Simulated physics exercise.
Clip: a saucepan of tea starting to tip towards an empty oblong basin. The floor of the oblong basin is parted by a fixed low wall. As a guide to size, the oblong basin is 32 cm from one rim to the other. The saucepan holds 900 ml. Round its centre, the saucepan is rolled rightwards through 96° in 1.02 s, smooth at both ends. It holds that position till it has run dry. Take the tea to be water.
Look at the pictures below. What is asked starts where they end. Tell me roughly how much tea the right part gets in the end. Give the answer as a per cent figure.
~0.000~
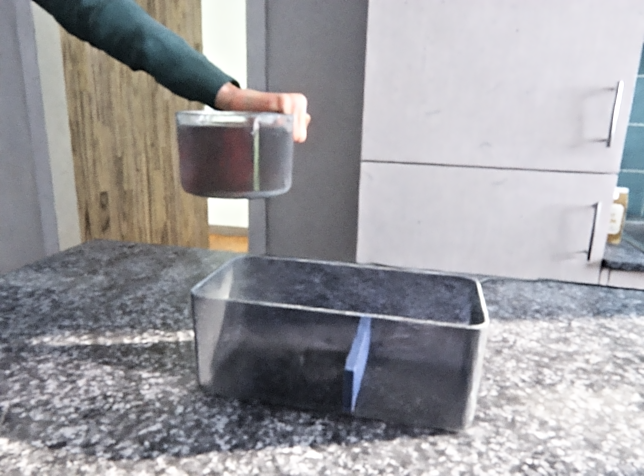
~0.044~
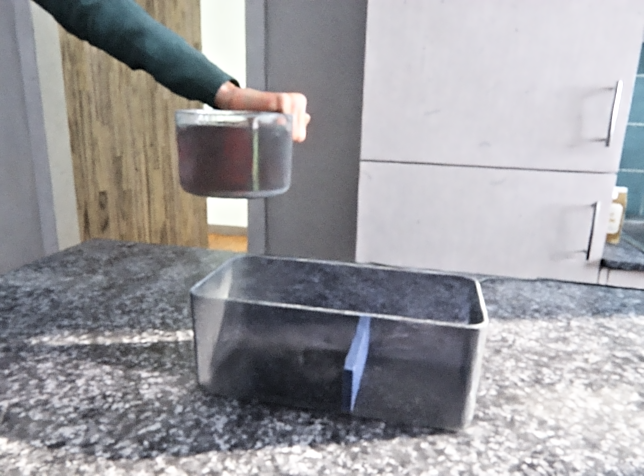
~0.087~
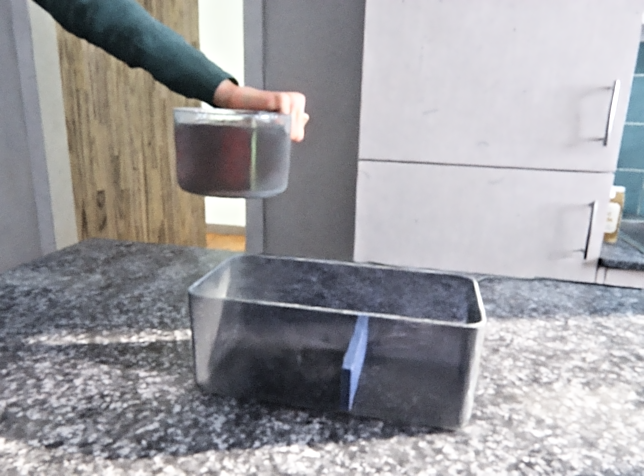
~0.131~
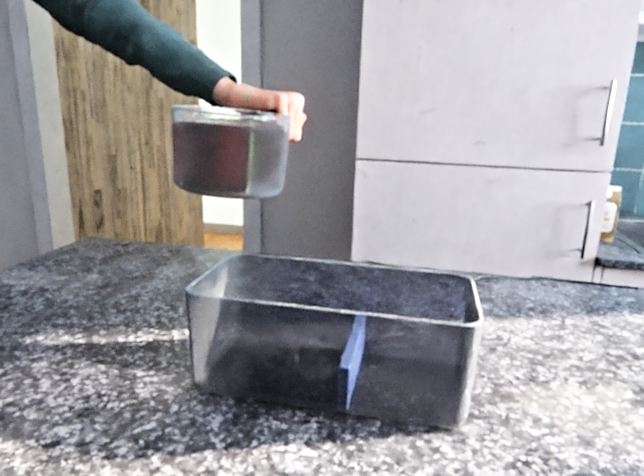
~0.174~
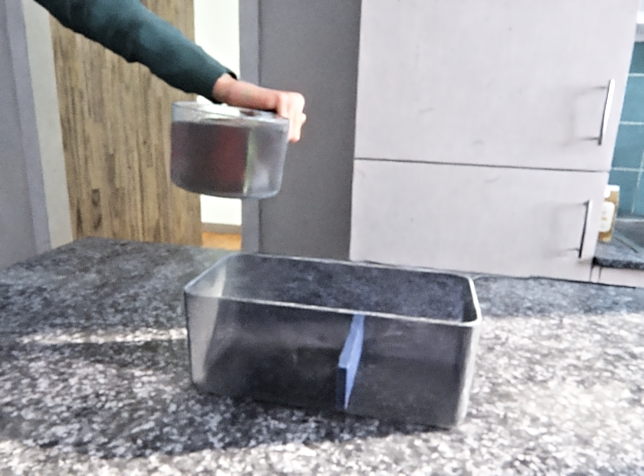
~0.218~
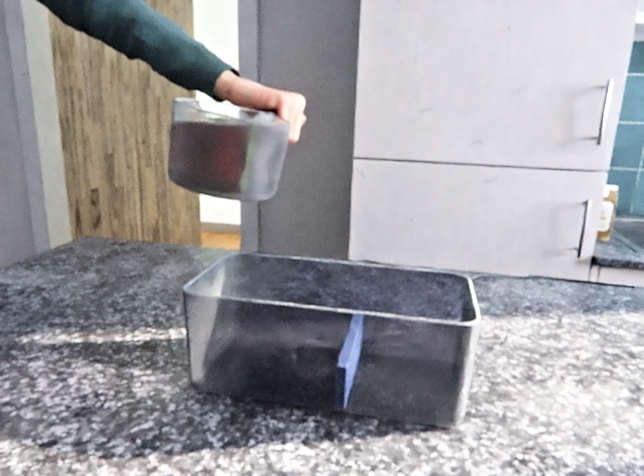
It gets about 44 per cent.
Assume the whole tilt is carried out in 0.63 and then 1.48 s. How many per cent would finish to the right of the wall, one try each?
Near 30 in a hundred on the first go and near 45 in a hundred on the second.
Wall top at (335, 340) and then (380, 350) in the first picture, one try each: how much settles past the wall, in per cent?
Roughly 75 per cent, then 10 per cent.
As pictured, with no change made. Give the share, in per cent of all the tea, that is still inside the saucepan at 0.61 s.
I'd put it near 72 percent.
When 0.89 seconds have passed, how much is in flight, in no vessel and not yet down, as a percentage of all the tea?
Estimate: Around 20 per cent.
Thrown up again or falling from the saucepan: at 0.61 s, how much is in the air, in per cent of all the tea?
I'd put it at about 24 percent.
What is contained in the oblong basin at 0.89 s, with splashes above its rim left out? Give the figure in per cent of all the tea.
Around 60 parts in a hundred.
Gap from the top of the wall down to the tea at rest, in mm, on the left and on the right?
Close to 34 mm left and close to 32 mm right.
After 0.61 s the tilt is 62° and 71 per cent is still to pour, 4 is left of the wall and 1 right of it.
After 0.89 s the tilt is 92° and 21 per cent is still to pour, 23 is left of the wall and 38 right of it.
After 1.20 s the tilt is 96° and 4 per cent is still to pour, 48 is left of the wall and 43 right of it.
After 1.52 s the tilt is 96° and 1 per cent is still to pour, 55 is left of the wall and 44 right of it.
In the end 56 per cent lies left of the wall, 44 right of it and 1 outside.
